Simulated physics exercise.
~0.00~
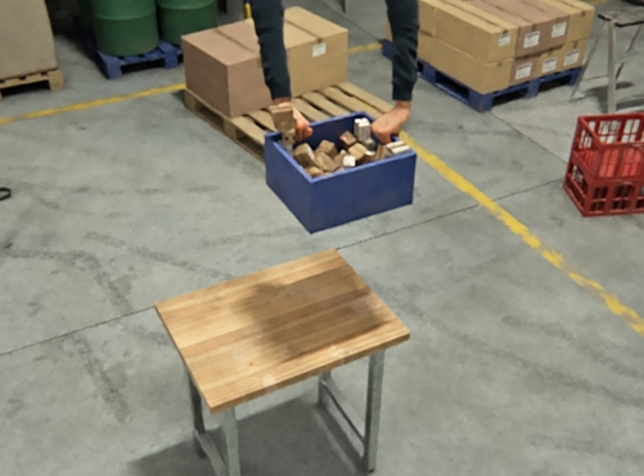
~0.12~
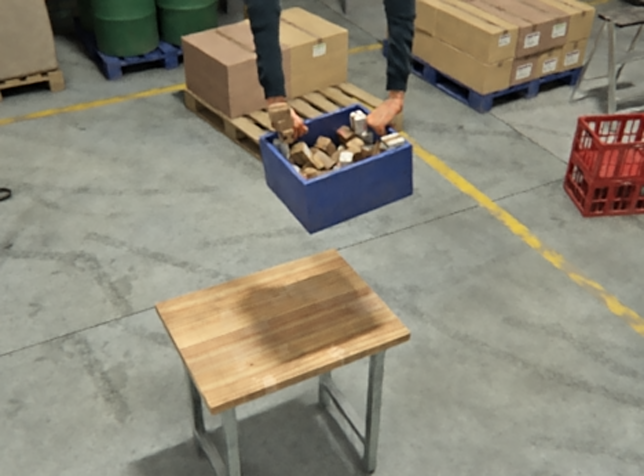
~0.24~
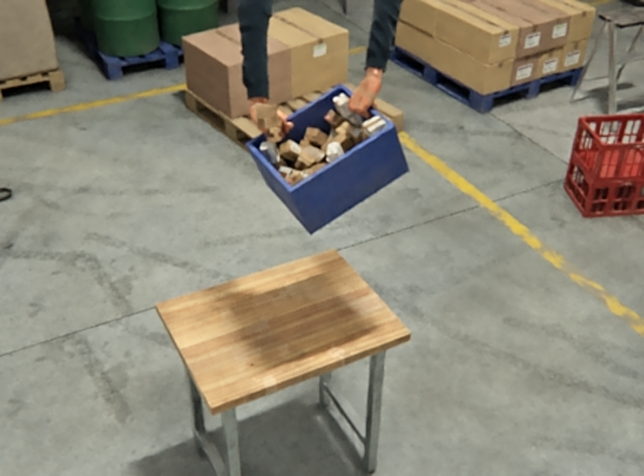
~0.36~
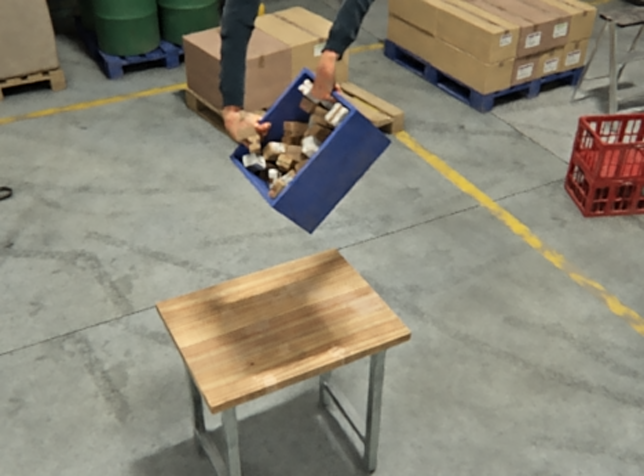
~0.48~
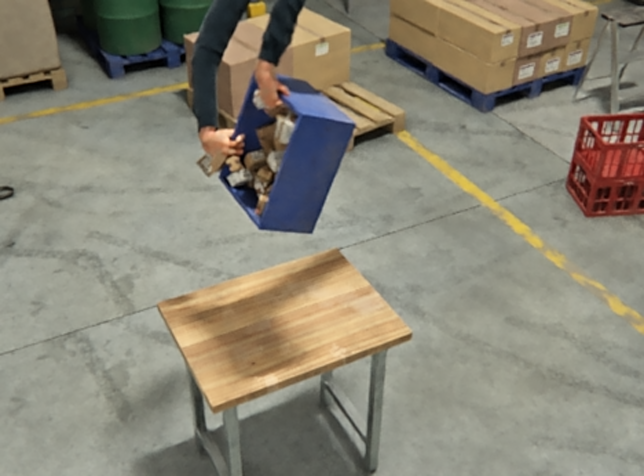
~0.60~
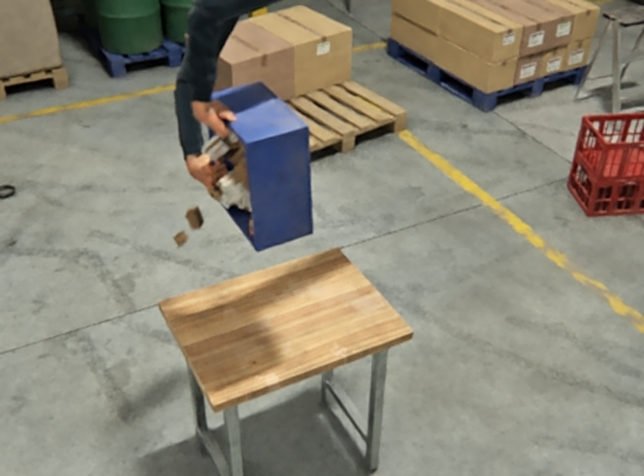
A blue box of small parcels is tipped leftward by two hands, and a few drop out.
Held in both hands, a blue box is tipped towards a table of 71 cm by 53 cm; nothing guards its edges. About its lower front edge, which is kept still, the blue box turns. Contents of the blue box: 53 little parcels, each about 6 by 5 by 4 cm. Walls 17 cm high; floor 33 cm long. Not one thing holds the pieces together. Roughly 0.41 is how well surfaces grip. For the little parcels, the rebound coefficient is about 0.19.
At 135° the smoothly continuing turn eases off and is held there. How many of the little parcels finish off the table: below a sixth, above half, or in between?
Of them, most end up off the table.
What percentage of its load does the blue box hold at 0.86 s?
Reading: Approx. 40 %.
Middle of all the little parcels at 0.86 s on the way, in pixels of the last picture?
Around (207, 254).
After 0.86 s, tilt 131°; 20 still in the blue box, 7 on the table top, 2 over the left end of the table, 1 over the table's other edges and 23 in the air.
After 1.19 s, tilt 135°; 24 on the table top, 28 over the left end of the table and 1 over the table's other edges.
After 1.65 s, tilt 135°; 16 on the table top, 36 over the left end of the table and 1 over the table's other edges.
Final count (at 2.24 s), 16 on the table top, 36 over the left end of the table and 1 over the table's other edges. Asked share, 37 of 53, 70 per cent.
